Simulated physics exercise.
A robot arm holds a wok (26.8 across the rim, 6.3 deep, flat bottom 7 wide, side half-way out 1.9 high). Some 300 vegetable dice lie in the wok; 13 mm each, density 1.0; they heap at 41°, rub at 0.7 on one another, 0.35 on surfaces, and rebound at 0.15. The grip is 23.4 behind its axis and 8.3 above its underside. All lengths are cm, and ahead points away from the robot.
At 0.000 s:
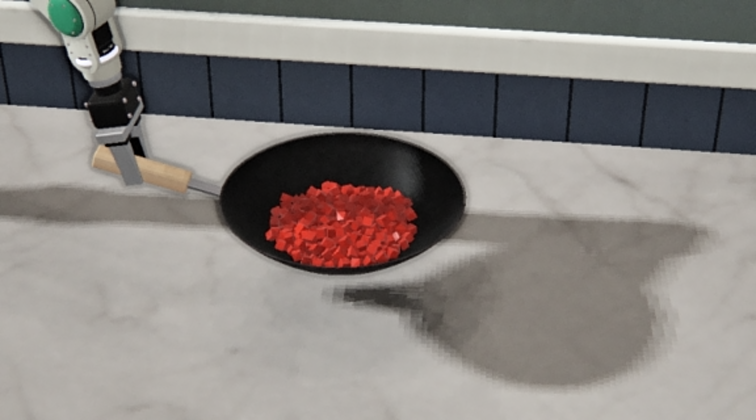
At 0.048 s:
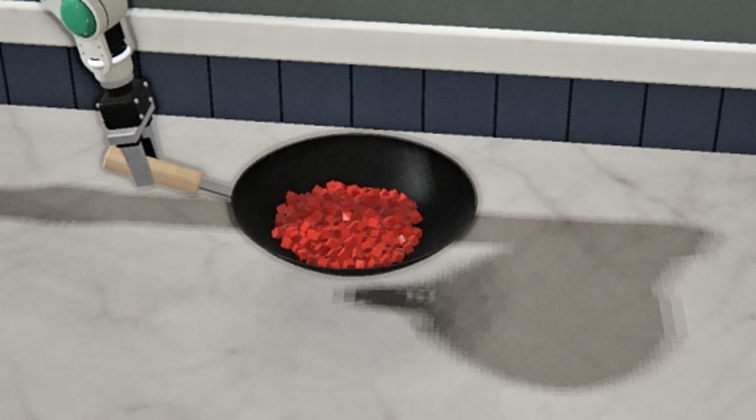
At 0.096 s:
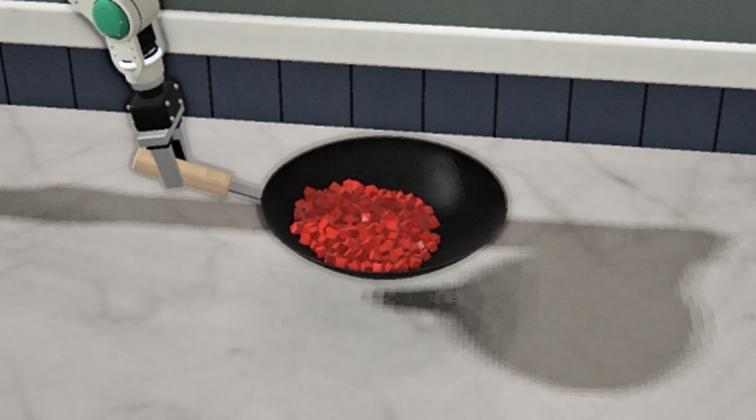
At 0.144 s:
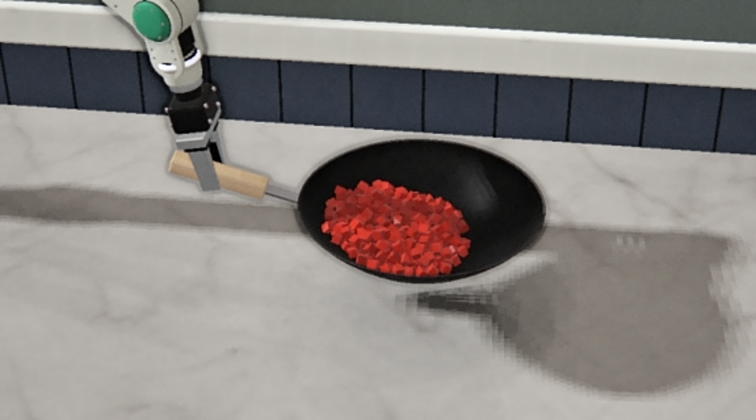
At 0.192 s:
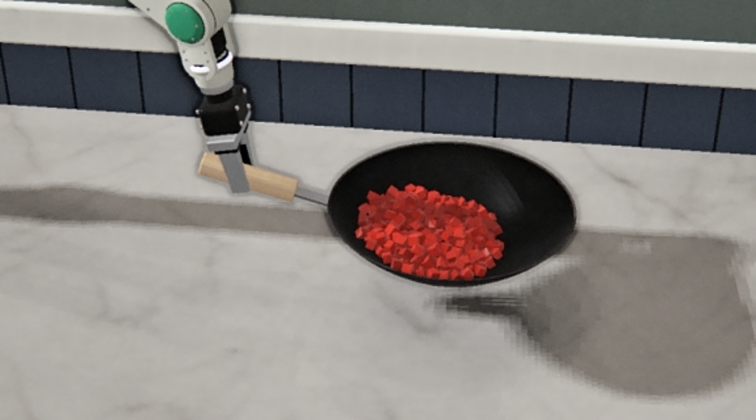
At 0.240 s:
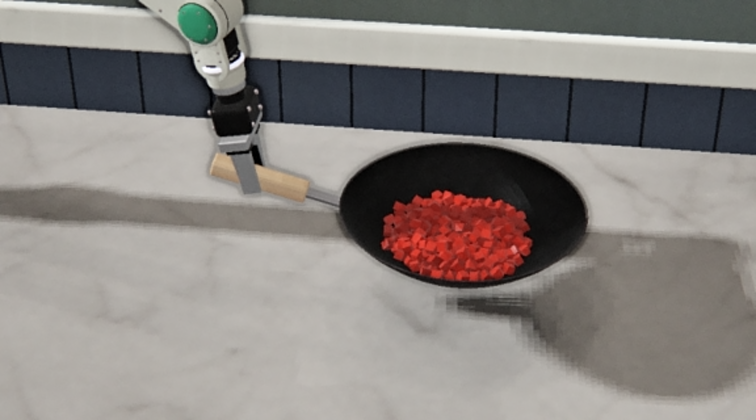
The clip shows a robot arm gripping the wooden handle of a black wok above a pale marble surface and moving it to the right, while the heap of small red pieces inside shifts slightly within the wok.
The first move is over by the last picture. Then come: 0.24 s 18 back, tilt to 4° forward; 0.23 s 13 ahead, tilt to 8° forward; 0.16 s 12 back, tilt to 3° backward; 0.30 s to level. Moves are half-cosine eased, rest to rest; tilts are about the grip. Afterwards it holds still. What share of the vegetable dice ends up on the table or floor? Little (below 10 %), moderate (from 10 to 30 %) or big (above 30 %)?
A moderate share, from 10 to 30 %, ends on the table or floor.
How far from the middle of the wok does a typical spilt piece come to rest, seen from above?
Some 10 cm.
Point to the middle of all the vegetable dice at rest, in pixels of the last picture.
At about (340, 228).
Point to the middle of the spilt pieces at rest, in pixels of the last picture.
Around (387, 303).
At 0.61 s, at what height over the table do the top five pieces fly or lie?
Some 15 cm.
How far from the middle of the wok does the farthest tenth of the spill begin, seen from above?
Some 15 cm.
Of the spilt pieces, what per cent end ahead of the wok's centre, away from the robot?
Some 100 per cent.
By 0.61 s, tilted 6° forward, highest piece 16 above the table; 253 in the wok, 51 on the table or floor, 1 in flight or on a rim.
By 0.98 s, tilted 2° backward, highest piece 23 above the table; 244 in the wok, 54 on the table or floor, 7 in flight or on a rim.
By 1.37 s, level, highest piece 14 above the table; 251 in the wok, 54 on the table or floor.
By 2.42 s, level, highest piece 14 above the table; 251 in the wok, 54 on the table or floor.
Final count, 251 in the wok, 54 on the table or floor. That is 18 % on the table or floor.
